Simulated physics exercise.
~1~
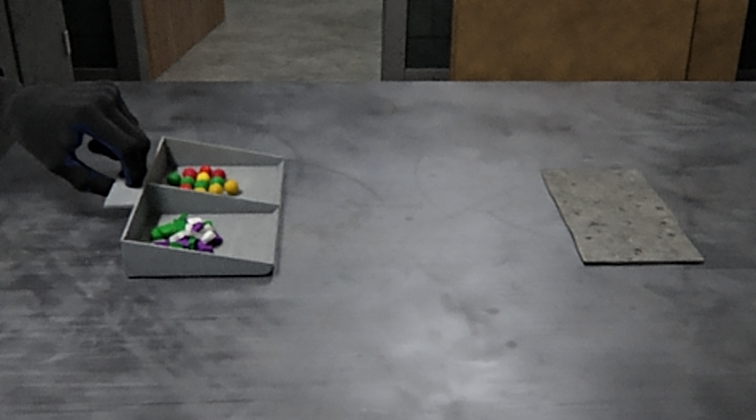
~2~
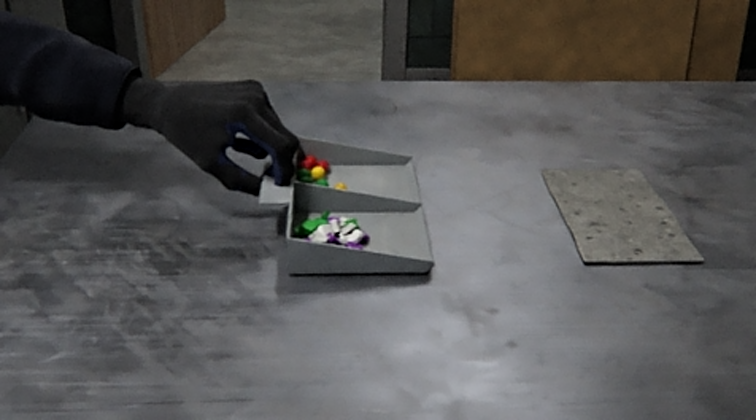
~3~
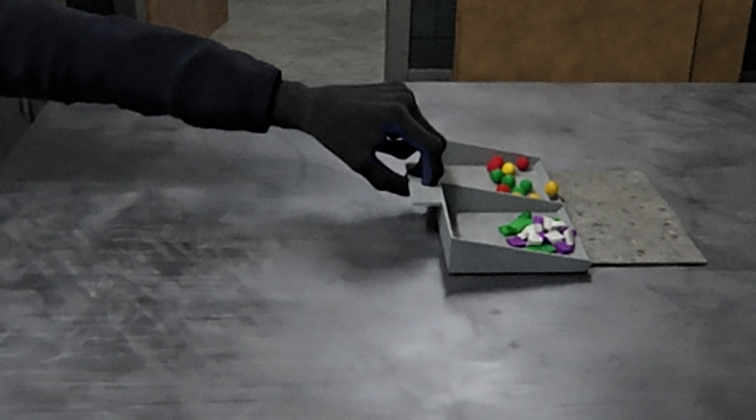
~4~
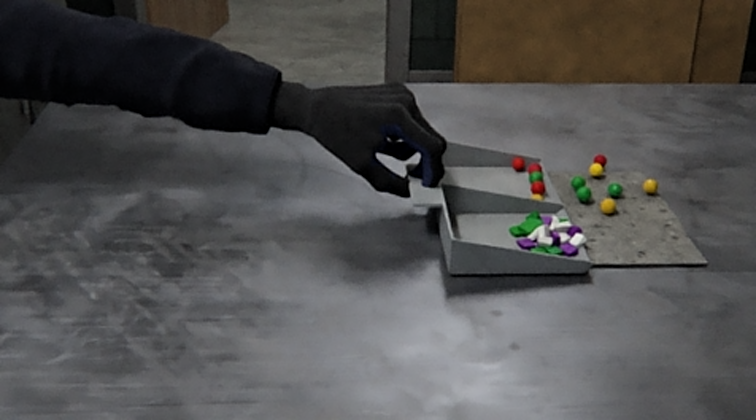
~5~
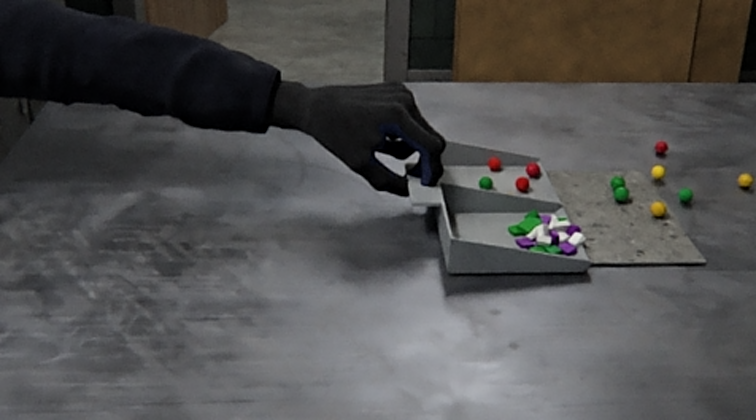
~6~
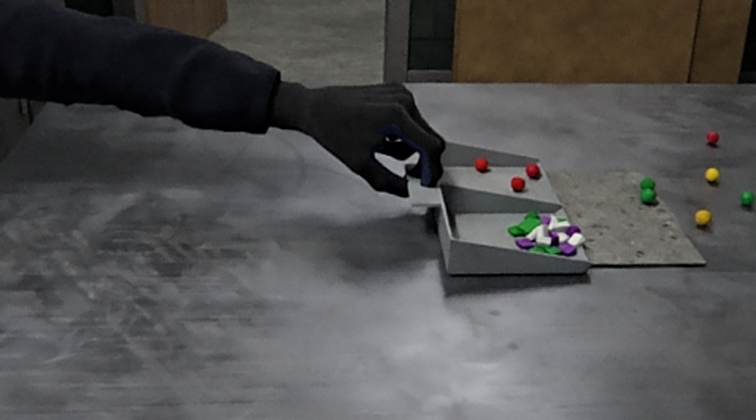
On a worn grey tabletop with wooden cabinets behind, seen from slightly above, a dark-gloved hand holds a grey divided tray by its left end. The back section holds red, green and yellow balls, the front one green, white and purple pieces, and a flat speckled slab lies to the right. The hand pushes the tray right until it stops at the slab. Both lots slide toward the low rim, and many balls spill over it, rolling across the slab and beyond. Finally, three red balls remain in the back section, while the front pieces all stay inside.
